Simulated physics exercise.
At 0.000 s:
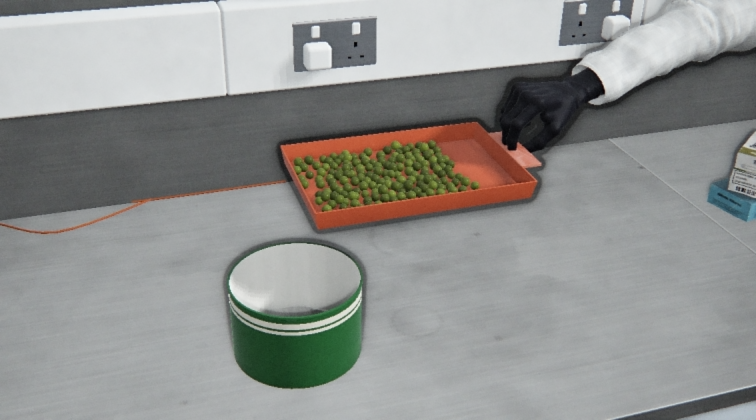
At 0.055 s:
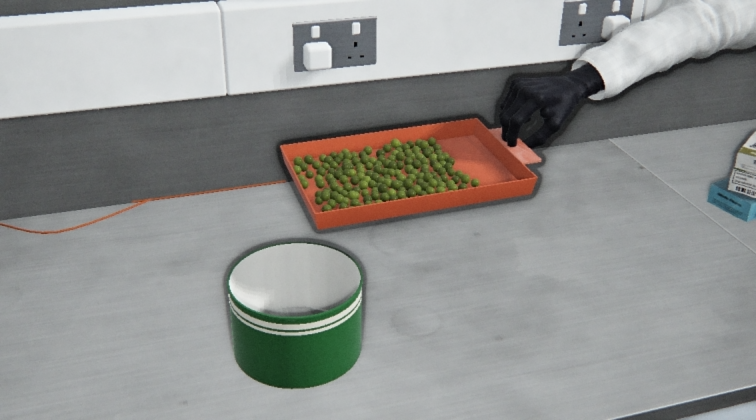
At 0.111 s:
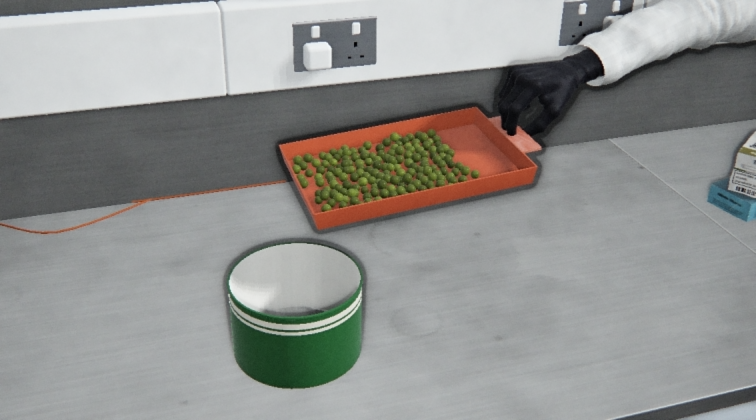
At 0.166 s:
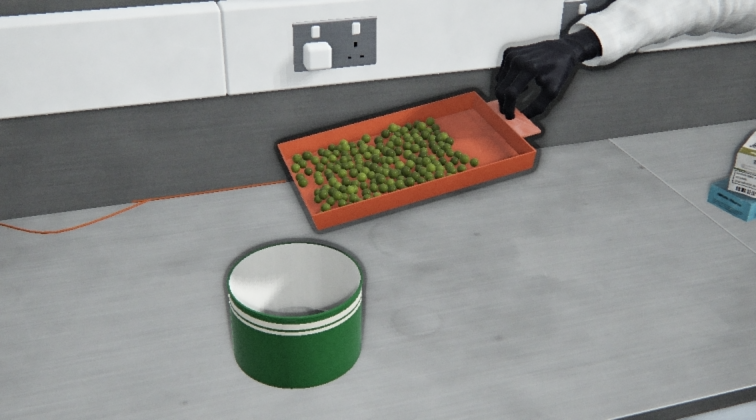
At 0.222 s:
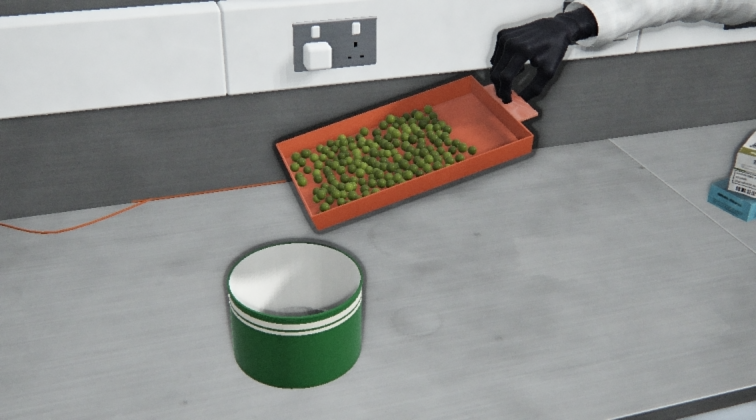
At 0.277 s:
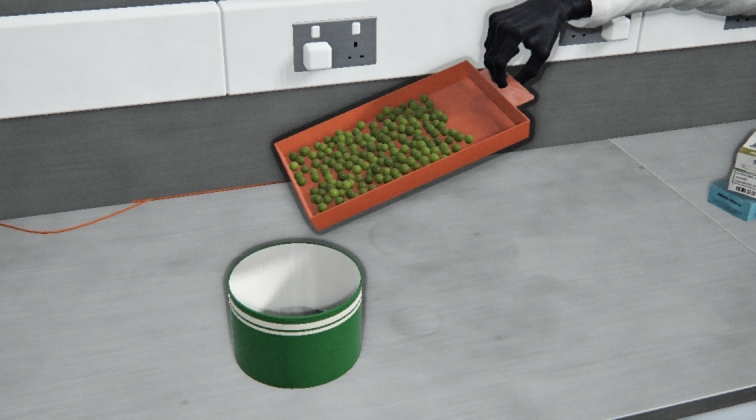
The clip shows a black-gloved hand gripping the right end of an orange tray of small green olives behind a green pot on a grey counter, then raising that end so the tray slants down to the left.
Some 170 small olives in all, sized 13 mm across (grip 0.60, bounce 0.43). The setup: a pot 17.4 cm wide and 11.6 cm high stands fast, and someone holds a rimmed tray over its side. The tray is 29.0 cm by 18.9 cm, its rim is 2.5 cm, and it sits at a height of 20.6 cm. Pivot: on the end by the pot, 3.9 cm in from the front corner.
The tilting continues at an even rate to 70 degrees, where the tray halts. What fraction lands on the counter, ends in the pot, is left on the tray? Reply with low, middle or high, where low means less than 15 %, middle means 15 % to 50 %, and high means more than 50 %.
My answer: Counter - low; pot - low; tray - high.
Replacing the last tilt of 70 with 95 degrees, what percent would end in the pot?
It would land at about 60 percent.
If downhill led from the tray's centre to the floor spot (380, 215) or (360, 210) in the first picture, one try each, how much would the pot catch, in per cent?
First try: About 0 percent; second try: About 5 percent.
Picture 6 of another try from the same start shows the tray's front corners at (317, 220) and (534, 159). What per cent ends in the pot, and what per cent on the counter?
The pot gets 0 and the counter 0.
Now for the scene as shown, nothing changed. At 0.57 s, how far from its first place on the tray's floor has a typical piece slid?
Displacement on the tray: Roughly 4 cm.
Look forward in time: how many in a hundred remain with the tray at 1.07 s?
Around 95 percent of it.
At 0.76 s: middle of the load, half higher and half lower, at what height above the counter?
Roughly 28 cm above the counter.
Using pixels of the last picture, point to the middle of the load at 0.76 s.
At that moment the load's centre is around (321, 145).
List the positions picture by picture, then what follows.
Tray tilt 0 degrees, front corners at (318, 211) and (532, 180); middle of the pieces at (378, 171); pot at (295, 277), in the first picture.
Tray tilt 1 degrees, front corners at (318, 211) and (533, 177); middle of the pieces at (378, 170), in the second picture.
Tray tilt 4 degrees, front corners at (317, 212) and (532, 166), lowest corner left front; middle of the pieces at (377, 166), in the third picture.
Tray tilt 9 degrees, front corners at (315, 213) and (531, 150), lowest corner left front; middle of the pieces at (376, 159), in the fourth picture.
Tray tilt 14 degrees, front corners at (314, 214) and (529, 135), lowest corner left front; middle of the pieces at (374, 153), in the fifth picture.
Tray tilt 19 degrees, front corners at (312, 215) and (525, 120), lowest corner left front; middle of the pieces at (371, 148); pot at (295, 277). Its pace works out near 85 degrees a second, in the sixth picture.
After 0.57 s, tilt 45 degrees; the tray holds 100 %, the pot 0 %.
After 0.76 s, tilt 61 degrees; the tray holds 100 %, the pot 0 %.
Then, at 1.07 s, tilt 70 degrees; the tray holds 95 %, the pot 0 %.
At rest (1.7 s), counter 0 %, pot 0 %, tray 95 %.
